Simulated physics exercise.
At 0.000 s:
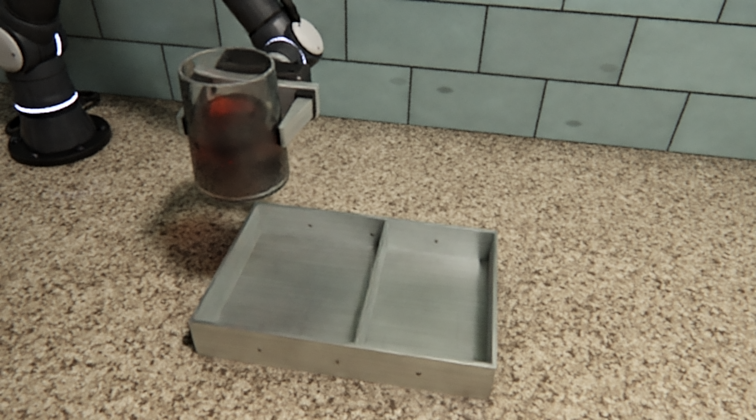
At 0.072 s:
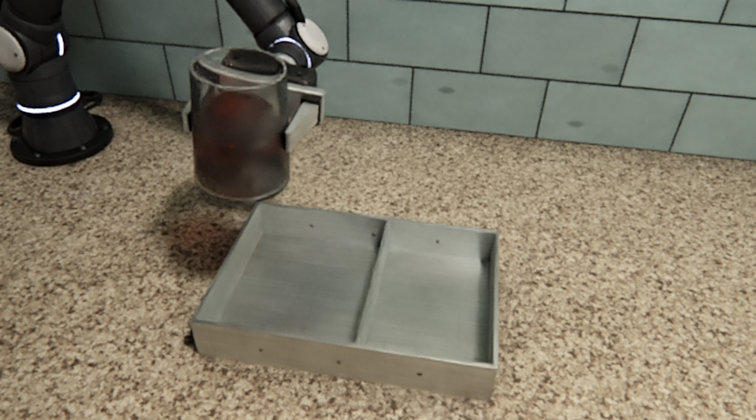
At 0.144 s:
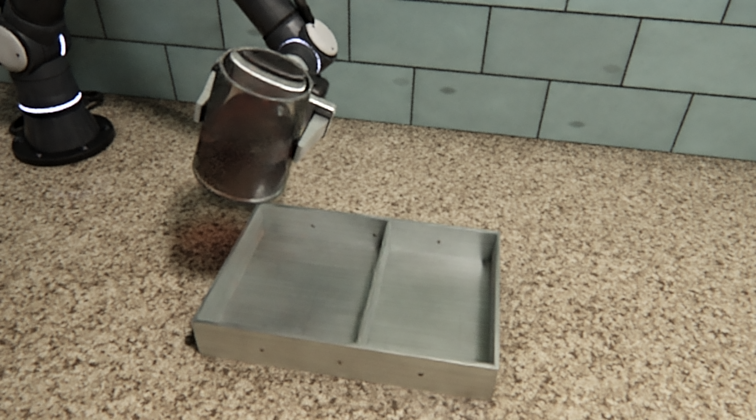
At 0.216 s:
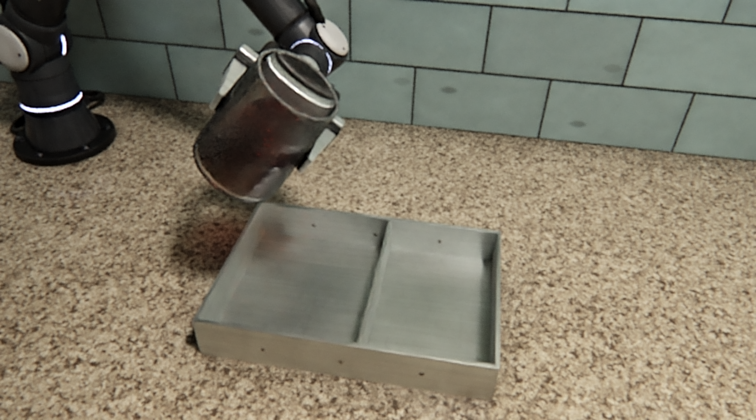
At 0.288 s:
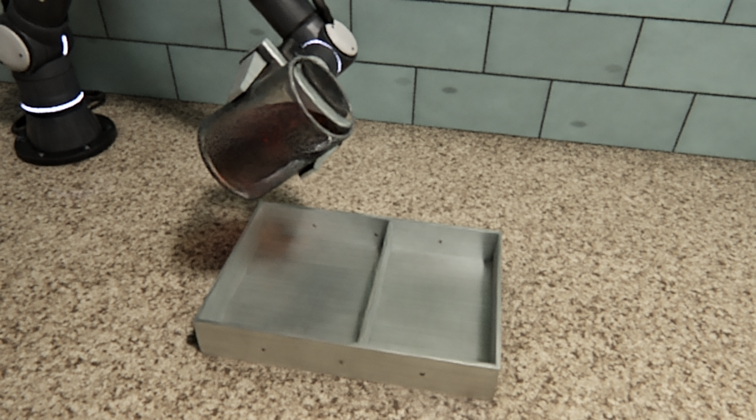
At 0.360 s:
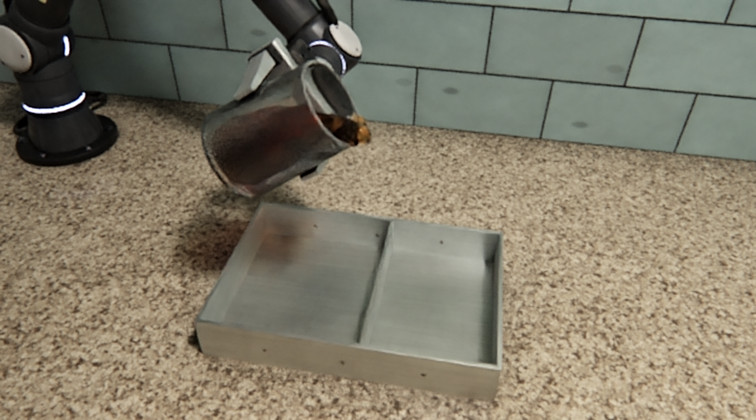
At first a robot arm holds a clear beaker of dark reddish tea upright above the left rear of a divided metal tray on a speckled counter. The arm then tilts the beaker steadily to the right, and the tea shifts toward the rim, reaching its lip while the tray stays still.
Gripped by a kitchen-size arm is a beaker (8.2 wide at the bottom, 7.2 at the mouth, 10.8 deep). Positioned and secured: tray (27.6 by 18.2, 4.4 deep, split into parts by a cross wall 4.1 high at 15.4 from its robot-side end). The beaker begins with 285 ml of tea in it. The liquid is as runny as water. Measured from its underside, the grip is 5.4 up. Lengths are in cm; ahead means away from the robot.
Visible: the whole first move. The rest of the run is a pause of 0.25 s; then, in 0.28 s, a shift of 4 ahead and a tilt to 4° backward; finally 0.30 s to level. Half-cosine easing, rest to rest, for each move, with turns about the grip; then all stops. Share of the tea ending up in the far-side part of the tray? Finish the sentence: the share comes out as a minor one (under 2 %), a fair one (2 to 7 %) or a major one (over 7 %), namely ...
... a fair one.
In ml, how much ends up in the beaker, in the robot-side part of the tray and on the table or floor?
Roughly 270, 0, 0 ml.
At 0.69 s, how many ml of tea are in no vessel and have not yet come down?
0 ml.
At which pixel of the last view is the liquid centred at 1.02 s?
It is centred at about (333, 165).
After 0.69 s, tilted 44° forward, liquid up to 22 above the table; 275 ml in the beaker, 10 ml in the far-side part.
After 1.02 s, tilted 2° backward, liquid up to 22 above the table; 275 ml in the beaker, 10 ml in the far-side part.
After 1.39 s, level, liquid up to 22 above the table; 275 ml in the beaker, 10 ml in the far-side part.
After 2.19 s, level, liquid up to 21 above the table; 275 ml in the beaker, 10 ml in the far-side part.
In the end, 275 ml in the beaker, 10 ml in the far-side part. That is 4 % in the far-side part of the tray.
